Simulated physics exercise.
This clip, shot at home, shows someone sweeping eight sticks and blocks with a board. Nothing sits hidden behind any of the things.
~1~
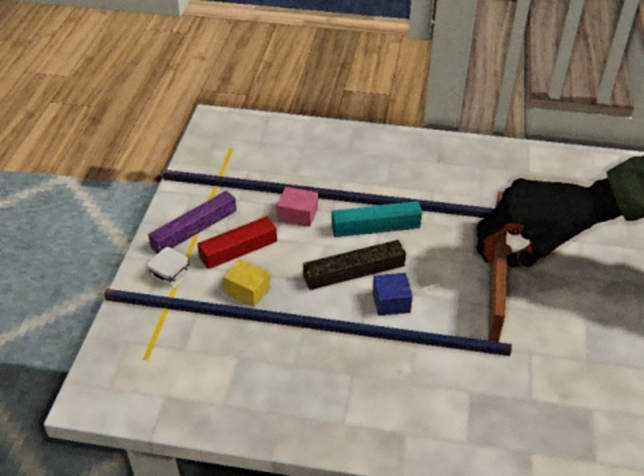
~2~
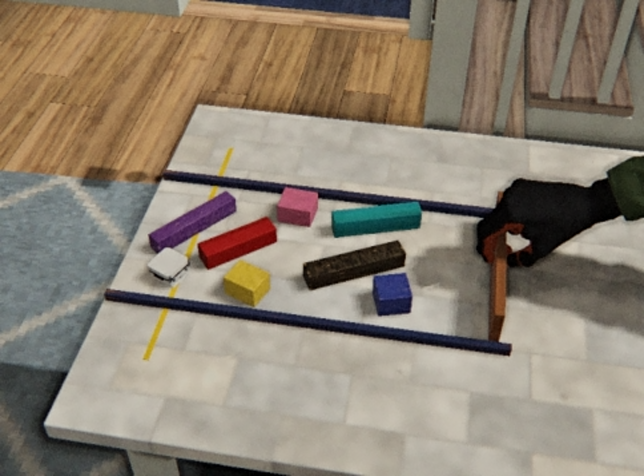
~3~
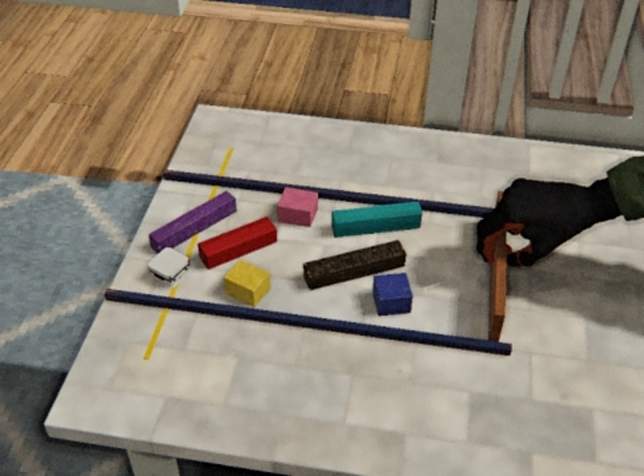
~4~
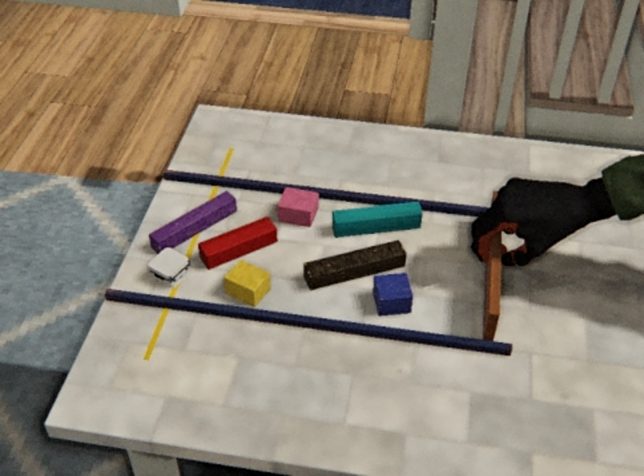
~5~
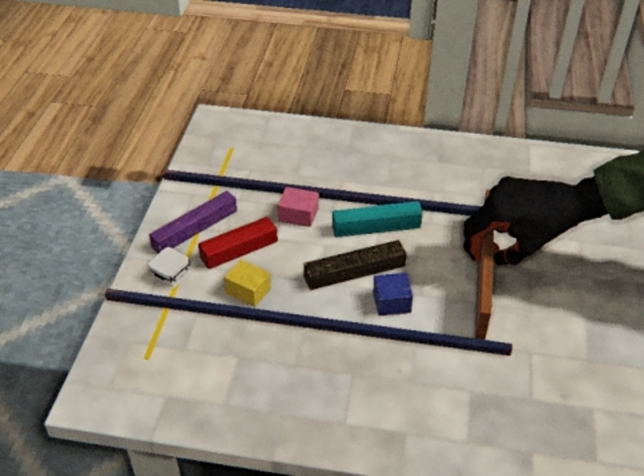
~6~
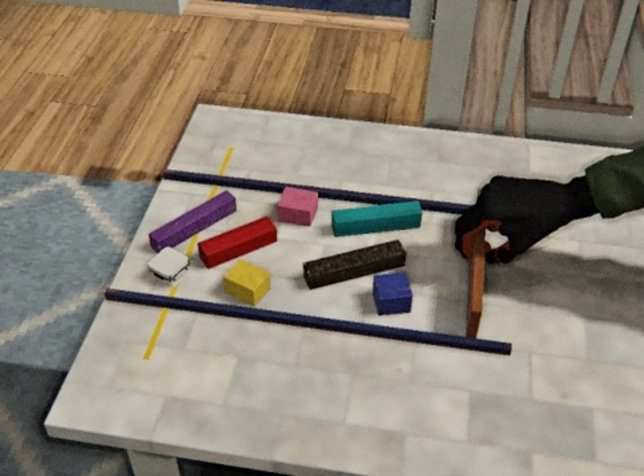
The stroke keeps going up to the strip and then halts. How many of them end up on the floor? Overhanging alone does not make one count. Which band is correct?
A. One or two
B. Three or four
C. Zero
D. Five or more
The answer is B.
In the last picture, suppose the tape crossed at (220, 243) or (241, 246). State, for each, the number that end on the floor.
Down on the floor: 1 and 1.
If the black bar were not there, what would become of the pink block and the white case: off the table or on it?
Result - pink block: Up; white case: Gone.
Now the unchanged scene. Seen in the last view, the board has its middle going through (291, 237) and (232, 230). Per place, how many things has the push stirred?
Counts: 7, 8.
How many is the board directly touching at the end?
Result: 3 in all.
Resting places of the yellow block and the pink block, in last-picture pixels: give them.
The yellow block comes to rest close to (123, 276), while the pink block rests close to (166, 186).
Soon after, none off yet; white case at rest near (169, 268); purple bar at rest near (194, 222); red stick at rest near (238, 242).
Then, none off yet; white case moved about its own width near (137, 275); purple bar moving near (189, 223); red stick moved about its own width near (189, 255).
At rest, the number that fall off is three or four; fallen, red stick, purple bar and white case.
